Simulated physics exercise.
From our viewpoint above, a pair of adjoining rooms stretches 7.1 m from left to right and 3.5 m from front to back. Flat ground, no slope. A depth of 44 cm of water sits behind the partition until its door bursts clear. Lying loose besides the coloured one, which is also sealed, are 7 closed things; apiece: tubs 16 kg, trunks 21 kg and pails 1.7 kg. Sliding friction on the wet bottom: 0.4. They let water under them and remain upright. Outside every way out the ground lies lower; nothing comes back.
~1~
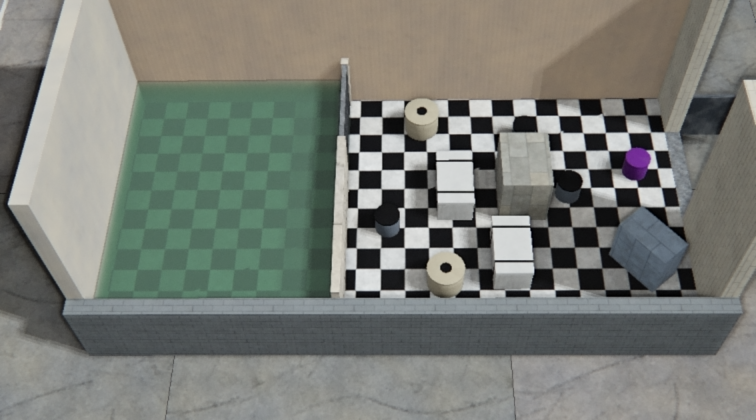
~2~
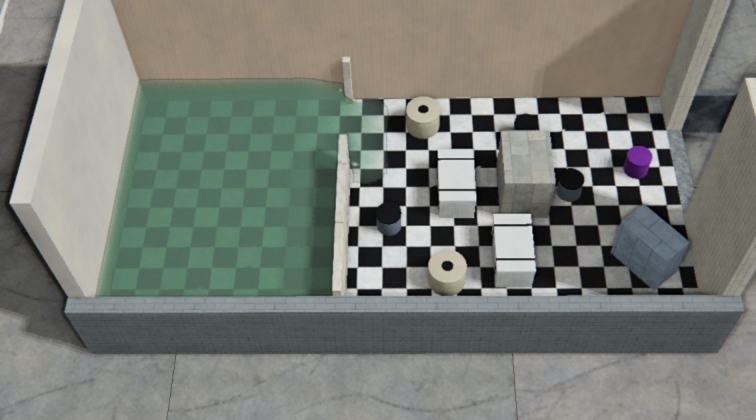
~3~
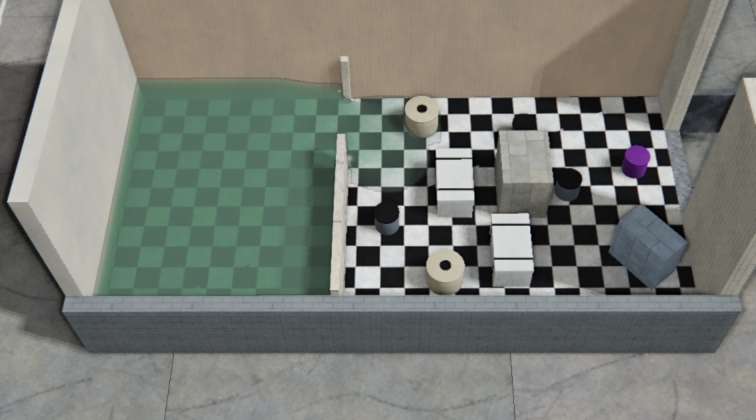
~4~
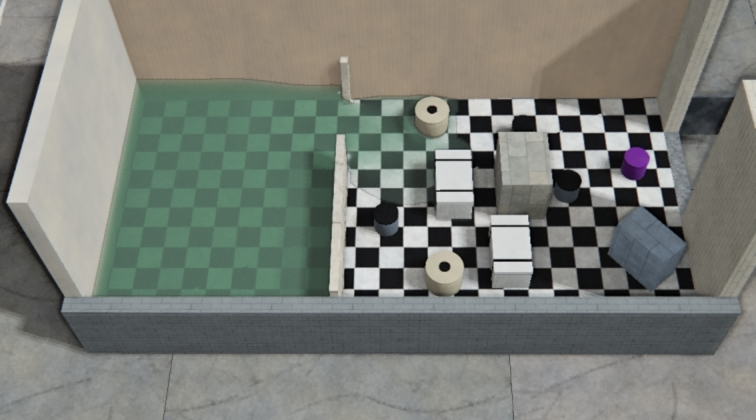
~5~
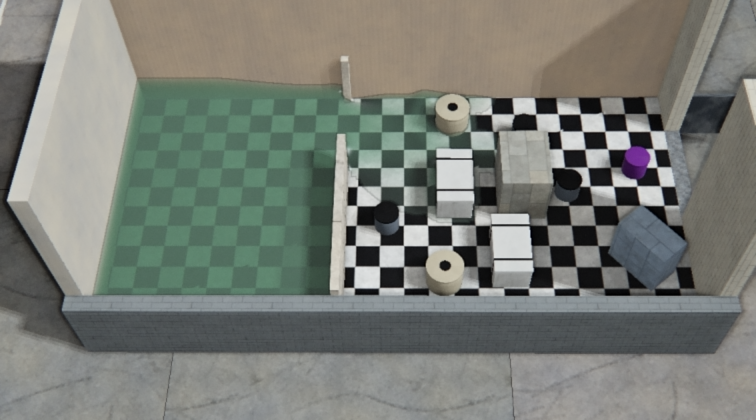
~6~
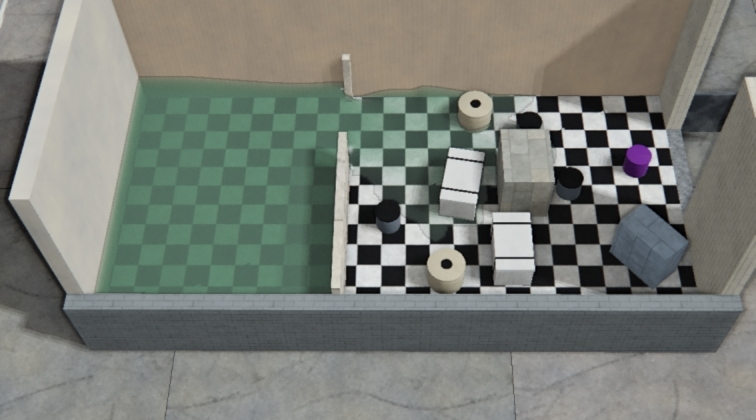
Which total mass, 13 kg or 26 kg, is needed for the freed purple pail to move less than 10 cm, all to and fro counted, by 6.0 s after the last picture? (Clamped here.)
Most likely neither value is adequate.
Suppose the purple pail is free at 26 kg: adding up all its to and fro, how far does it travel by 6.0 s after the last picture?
About 60 cm.
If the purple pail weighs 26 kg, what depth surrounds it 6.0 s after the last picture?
Depth: Approx. 11 cm.
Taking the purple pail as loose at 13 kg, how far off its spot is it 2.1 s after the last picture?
Close to 80 centimetres.
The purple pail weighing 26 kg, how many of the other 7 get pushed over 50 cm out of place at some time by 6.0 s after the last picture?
Tally: 5.
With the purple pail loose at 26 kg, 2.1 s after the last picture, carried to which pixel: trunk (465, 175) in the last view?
Around (454, 231).
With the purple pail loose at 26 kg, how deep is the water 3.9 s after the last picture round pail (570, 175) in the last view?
Depth: Near 5 cm.
Then, 0.4 s after the last picture the purple pail would be 0 cm from its start with 13 kg and 0 cm from its start with 26 kg; 0 cm of water round it then.
Then, 2.1 s after the last picture the purple pail would be 79 cm from its start with 13 kg and 17 cm from its start with 26 kg; 9 cm of water round it then.
Then, 3.9 s after the last picture the purple pail would be gone out with 13 kg and 58 cm from its start with 26 kg; 11 cm of water round it then.
Then, 6.0 s after the last picture the purple pail would be gone out with 13 kg and 58 cm from its start with 26 kg; 11 cm of water round it then.
